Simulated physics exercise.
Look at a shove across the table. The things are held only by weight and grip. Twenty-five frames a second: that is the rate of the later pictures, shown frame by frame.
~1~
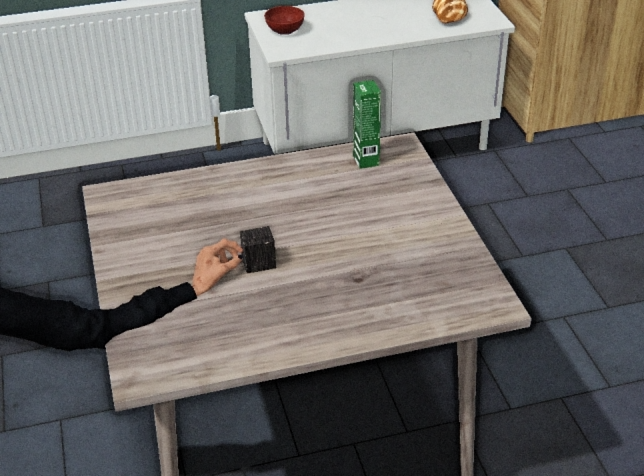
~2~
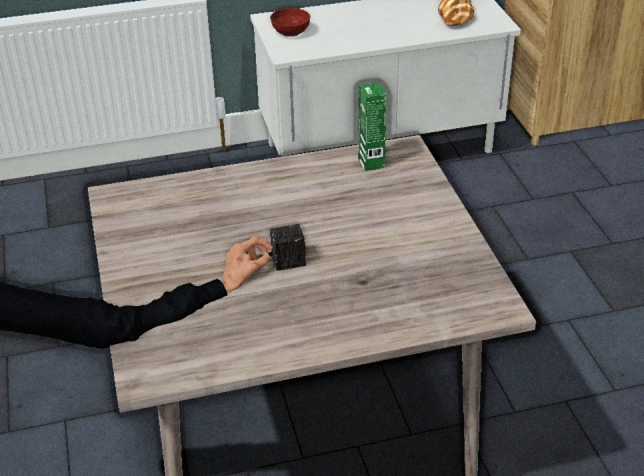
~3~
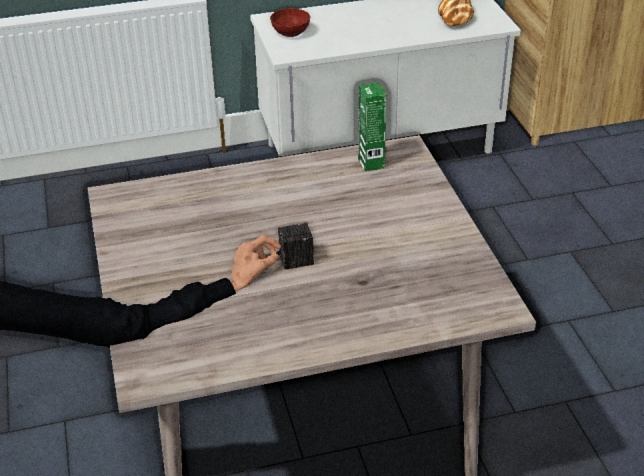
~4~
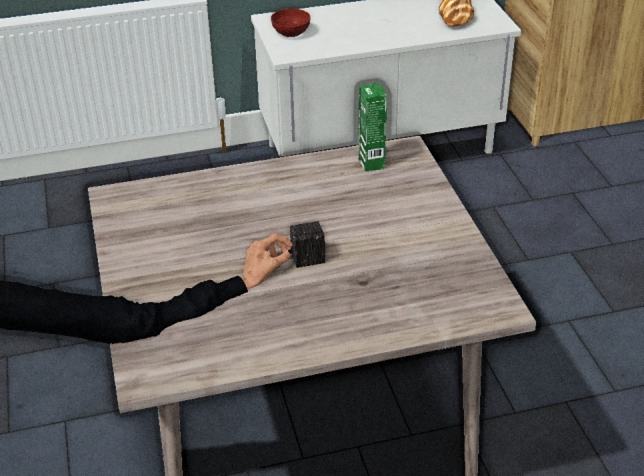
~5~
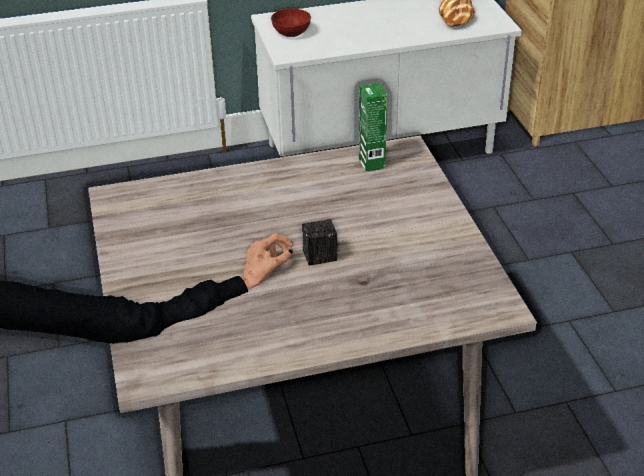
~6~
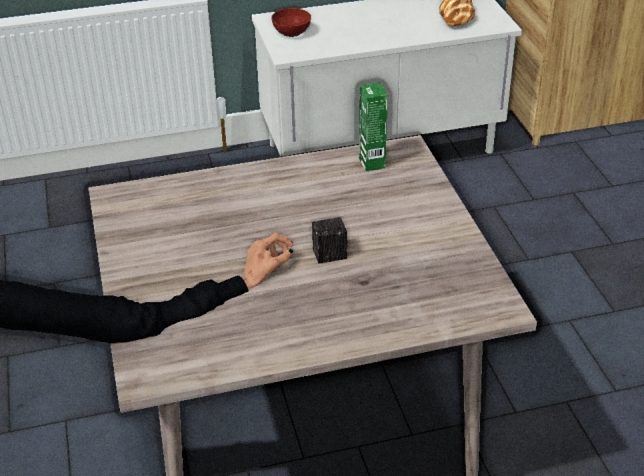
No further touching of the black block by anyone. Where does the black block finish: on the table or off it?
On the table.
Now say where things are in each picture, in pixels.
In the first frame, under the hand; black block (258, 250).
In the second frame, under the hand; black block (288, 247).
In the third frame, under the hand; black block (296, 246).
In the fourth frame, black block (308, 245).
In the fifth frame, black block (320, 242) displaced a little.
In the sixth frame, black block (329, 241) displaced about its own width.
Then, 0.10 s past the last view, black block displaced about its own width near (343, 238).
Then, 0.40 s past the last view, black block resting near (345, 240).
Finally, moved from the start, black block. Final places as the last picture's camera would see them, black block near (345, 238).
